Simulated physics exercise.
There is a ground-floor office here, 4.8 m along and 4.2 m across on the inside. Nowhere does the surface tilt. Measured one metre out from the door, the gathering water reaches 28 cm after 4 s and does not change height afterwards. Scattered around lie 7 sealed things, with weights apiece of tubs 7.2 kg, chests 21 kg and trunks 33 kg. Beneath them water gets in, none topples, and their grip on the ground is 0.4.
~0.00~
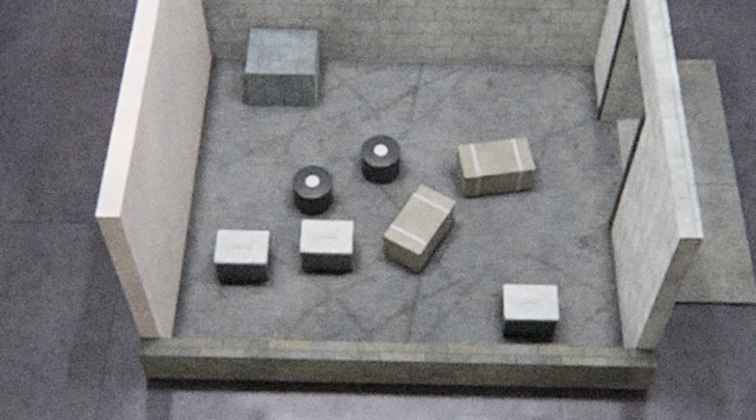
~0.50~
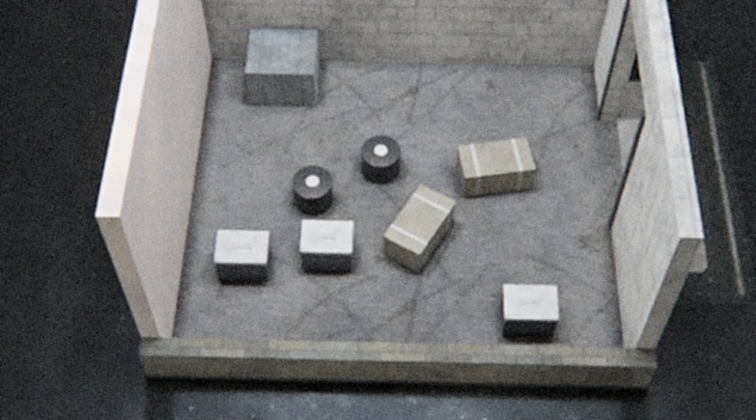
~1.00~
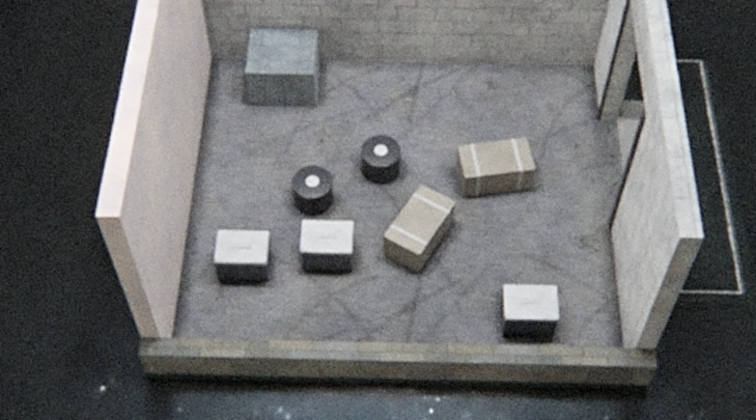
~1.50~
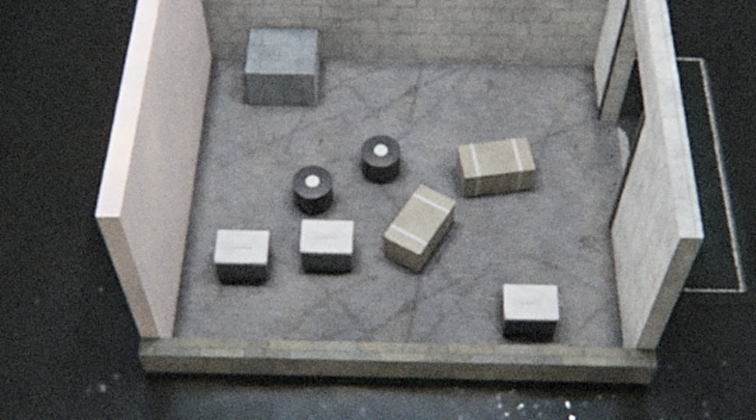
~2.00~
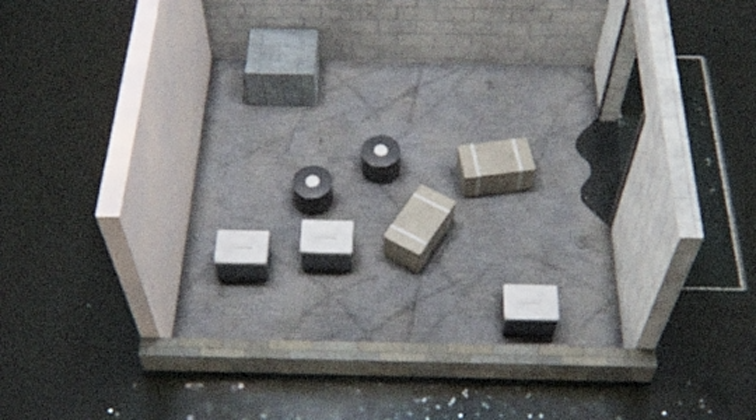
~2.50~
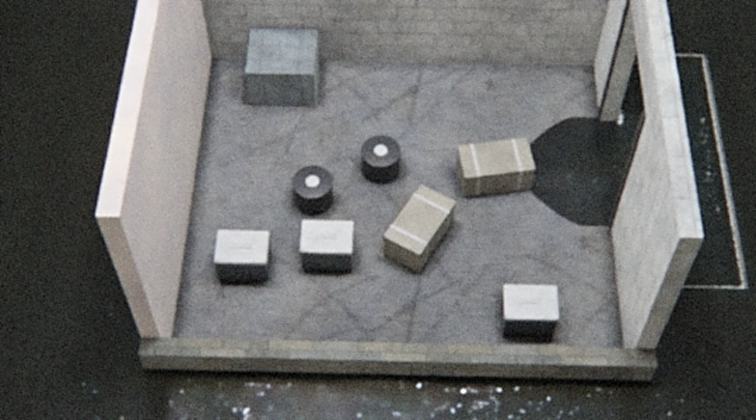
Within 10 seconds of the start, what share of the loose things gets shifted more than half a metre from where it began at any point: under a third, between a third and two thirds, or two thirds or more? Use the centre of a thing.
Large share.
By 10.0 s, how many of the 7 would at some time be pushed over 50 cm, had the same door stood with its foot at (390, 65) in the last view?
Count: 7.
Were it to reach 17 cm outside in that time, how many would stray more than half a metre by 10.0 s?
Result: 0.
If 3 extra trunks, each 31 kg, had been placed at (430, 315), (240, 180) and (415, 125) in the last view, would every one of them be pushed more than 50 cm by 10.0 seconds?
Note, in order of listing: Stays below the threshold, crosses the threshold, crosses the threshold.
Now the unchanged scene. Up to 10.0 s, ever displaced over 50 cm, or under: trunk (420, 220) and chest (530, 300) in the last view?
In turn: Above the mark, below the mark.
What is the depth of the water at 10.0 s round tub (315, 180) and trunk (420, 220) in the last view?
Close to 19 and 16 centimetres.
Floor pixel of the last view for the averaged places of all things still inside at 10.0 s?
It sits at about (308, 249).
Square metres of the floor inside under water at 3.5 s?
3.5 m2.
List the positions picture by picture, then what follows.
In the first picture, a tub at (381, 151), on the bottom; a chest at (242, 246) rests on the ground; water covers 0.0 m2; 0 of 7 have shifted.
In the second picture, a tub at (381, 151) rests on the ground; a chest at (242, 246) rests on the ground; water covers 0.0 m2; 0 of 7 have shifted.
In the third picture, a tub at (381, 151), on the bottom; a chest at (242, 246), on the bottom; 0.0 m2 under water; 0 of 7 have shifted.
In the fourth picture, a tub at (381, 151), on the bottom; a chest at (242, 246), on the bottom; 0.0 m2 under water; 0 of 7 have shifted.
In the fifth picture, a tub at (381, 151) rests on the ground; a chest at (242, 246), on the bottom; 0.2 m2 under water; 0 of 7 have shifted.
In the sixth picture, a tub at (381, 151) rests on the ground; a chest at (242, 246) rests on the ground; 1.1 m2 under water; 0 of 7 have shifted.
After 3.5 s 0 of 7 are over 50 cm from their spots; 0 afloat.
After 4.5 s 0 of 7 are over 50 cm from their spots; 0 afloat.
After 7.0 s 4 of 7 are over 50 cm from their spots; 3 afloat.
After 10.0 s 5 of 7 are over 50 cm from their spots, and 5 have been at some point; 6 afloat.
